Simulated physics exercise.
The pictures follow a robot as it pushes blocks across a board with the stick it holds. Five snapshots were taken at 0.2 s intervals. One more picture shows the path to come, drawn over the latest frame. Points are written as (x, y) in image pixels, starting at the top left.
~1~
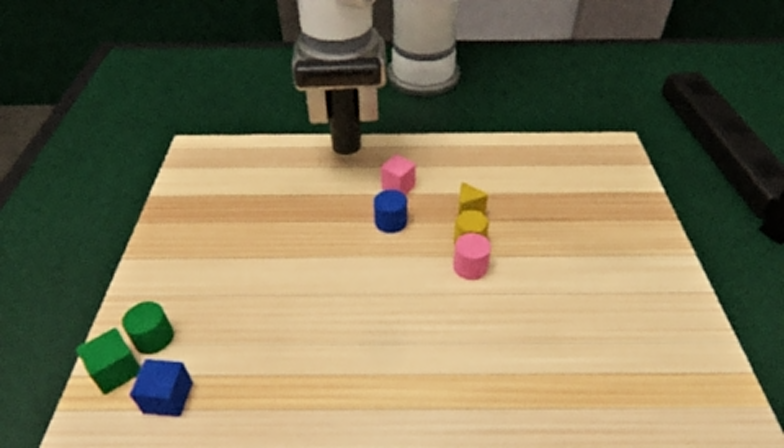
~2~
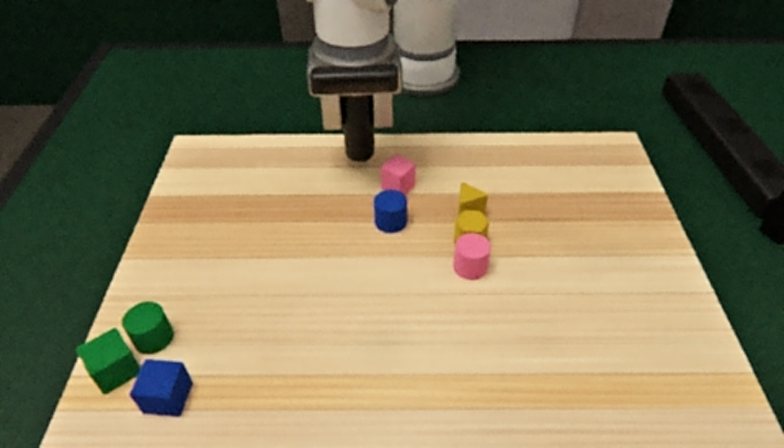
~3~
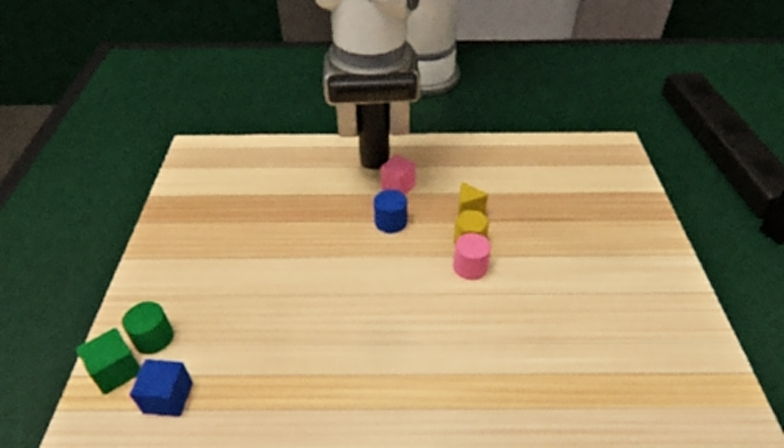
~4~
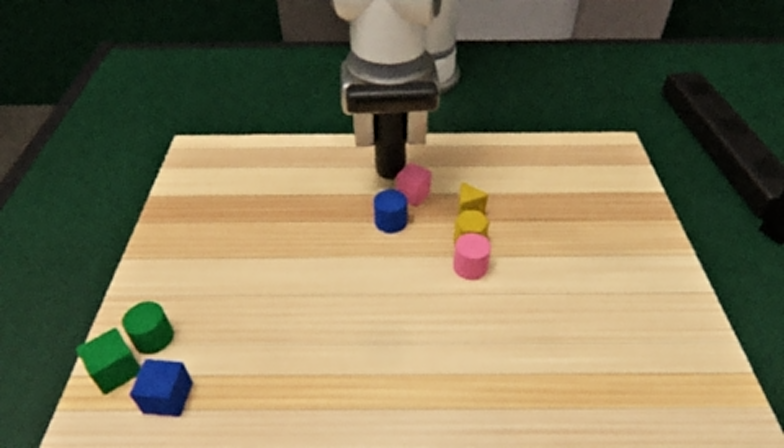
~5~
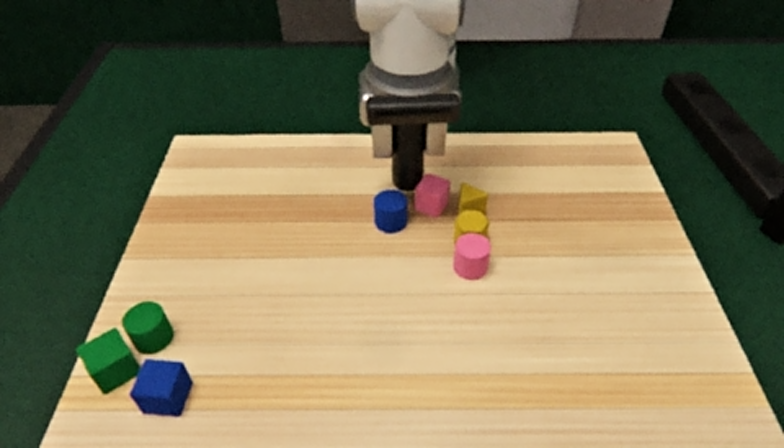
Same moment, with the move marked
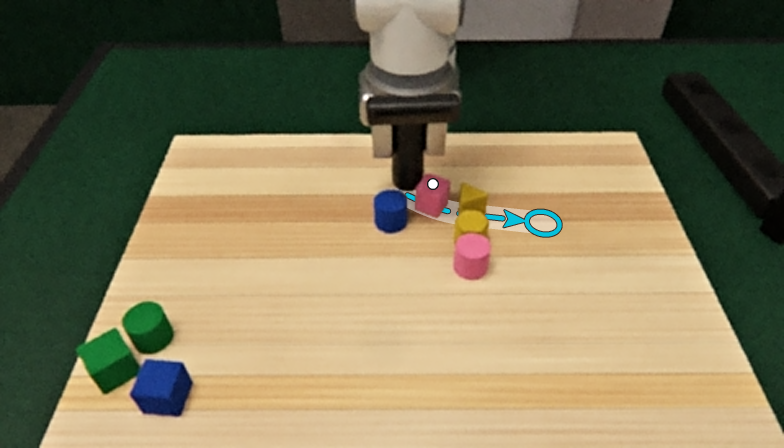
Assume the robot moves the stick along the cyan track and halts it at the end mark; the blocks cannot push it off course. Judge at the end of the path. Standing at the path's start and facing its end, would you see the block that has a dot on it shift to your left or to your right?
Shifted right.
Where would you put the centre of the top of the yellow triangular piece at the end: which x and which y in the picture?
The point I'd pick in the picture is (587, 237).
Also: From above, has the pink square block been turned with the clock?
Yes, that is how it ends up.
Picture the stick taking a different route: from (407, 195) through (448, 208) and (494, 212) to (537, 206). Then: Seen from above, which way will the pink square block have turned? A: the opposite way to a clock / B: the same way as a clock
The one that fits is B, the same way as a clock.
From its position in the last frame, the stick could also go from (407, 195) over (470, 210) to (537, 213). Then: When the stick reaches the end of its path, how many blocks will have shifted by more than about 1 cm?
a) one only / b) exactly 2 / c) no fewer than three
b: Exactly 2.
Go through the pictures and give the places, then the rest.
The first picture shows stick's lower end at (347, 147); pink square block at (398, 165); yellow triangular piece at (470, 192); yellow six-sided block at (472, 221).
The second picture shows stick at (360, 154); blocks still.
The third picture shows stick at (375, 161); blocks still.
The fourth picture shows stick at (391, 171); pink square block at (414, 173).
The fifth picture shows stick at (408, 182); pink square block at (433, 184); yellow triangular piece at (470, 192); yellow six-sided block at (472, 221).
Drawn move, from (407, 195) by way of (471, 215) to (543, 223); the dot is on the pink square block.
On the path given first. One third of the way, stick at (450, 198); pink square block at (478, 200); yellow triangular piece at (503, 202), turned 15° clockwise.
Two thirds of the way, stick at (498, 204); pink square block at (525, 210), turned 15° clockwise; yellow triangular piece at (550, 218), turned 35° clockwise.
At the end, stick at (547, 209); pink square block at (568, 221), turned 45° clockwise; yellow triangular piece at (587, 237), turned 65° clockwise; yellow six-sided block still.
